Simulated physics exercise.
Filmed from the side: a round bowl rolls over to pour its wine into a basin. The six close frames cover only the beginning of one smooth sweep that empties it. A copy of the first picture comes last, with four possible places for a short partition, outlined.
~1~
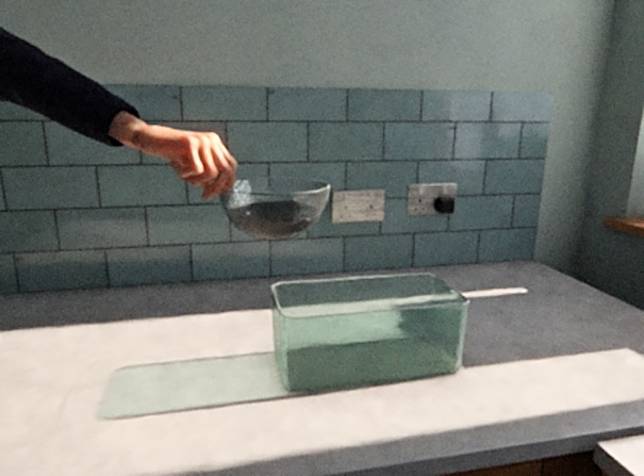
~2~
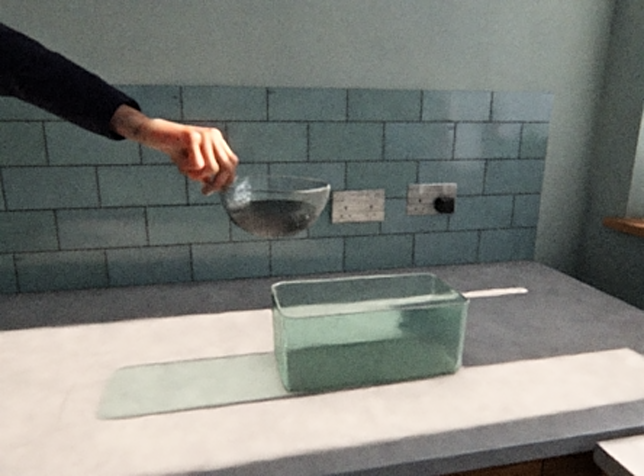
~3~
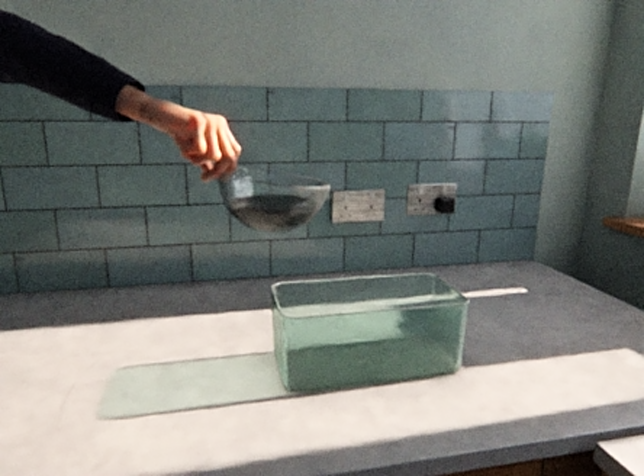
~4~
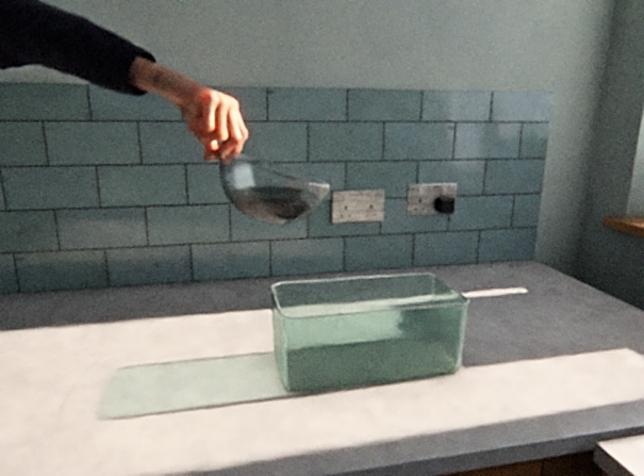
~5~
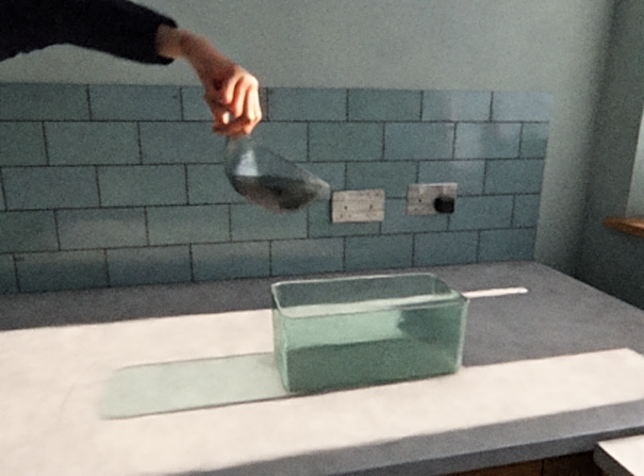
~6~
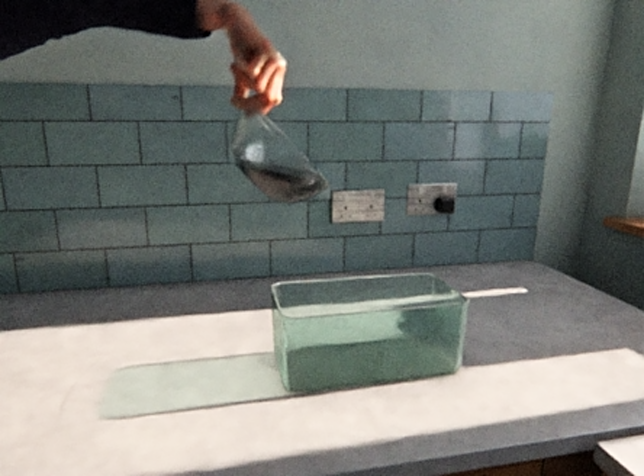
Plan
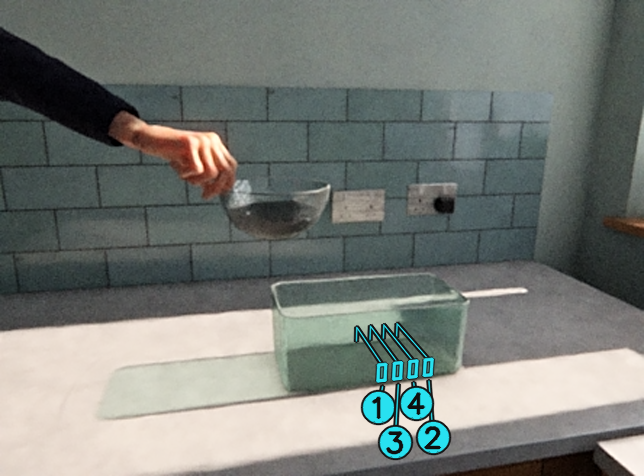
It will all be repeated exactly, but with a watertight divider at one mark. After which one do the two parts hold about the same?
4 is best.
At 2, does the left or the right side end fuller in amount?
The left one.
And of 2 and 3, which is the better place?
Here it is place 3.
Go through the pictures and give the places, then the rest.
Upright, lip at (326, 183); basin from (283, 390) to (459, 369); nothing has left yet.
Tipped about 2°, lip at (326, 183); nothing has left yet.
Tipped about 8°, lip at (326, 183); nothing has left yet.
Tipped about 18°, lip at (326, 183); nothing has left yet.
Tipped about 31°, lip at (326, 183); nothing has left yet.
Tipped about 46°, lip at (326, 183); nothing has left yet.
On the marked copy, 1 at (382, 386); 2 at (428, 380); 3 at (398, 384); 4 at (413, 382).
If 1 is chosen, about 27 % ends left of the wall and 64 % right of it; 9 % is lost outside.
If 2 is chosen, about 80 % ends left of the wall and 13 % right of it; 7 % is lost outside.
If 3 is chosen, about 31 % ends left of the wall and 59 % right of it; 10 % is lost outside.
If 4 is chosen, about 46 % ends left of the wall and 46 % right of it; 8 % is lost outside.
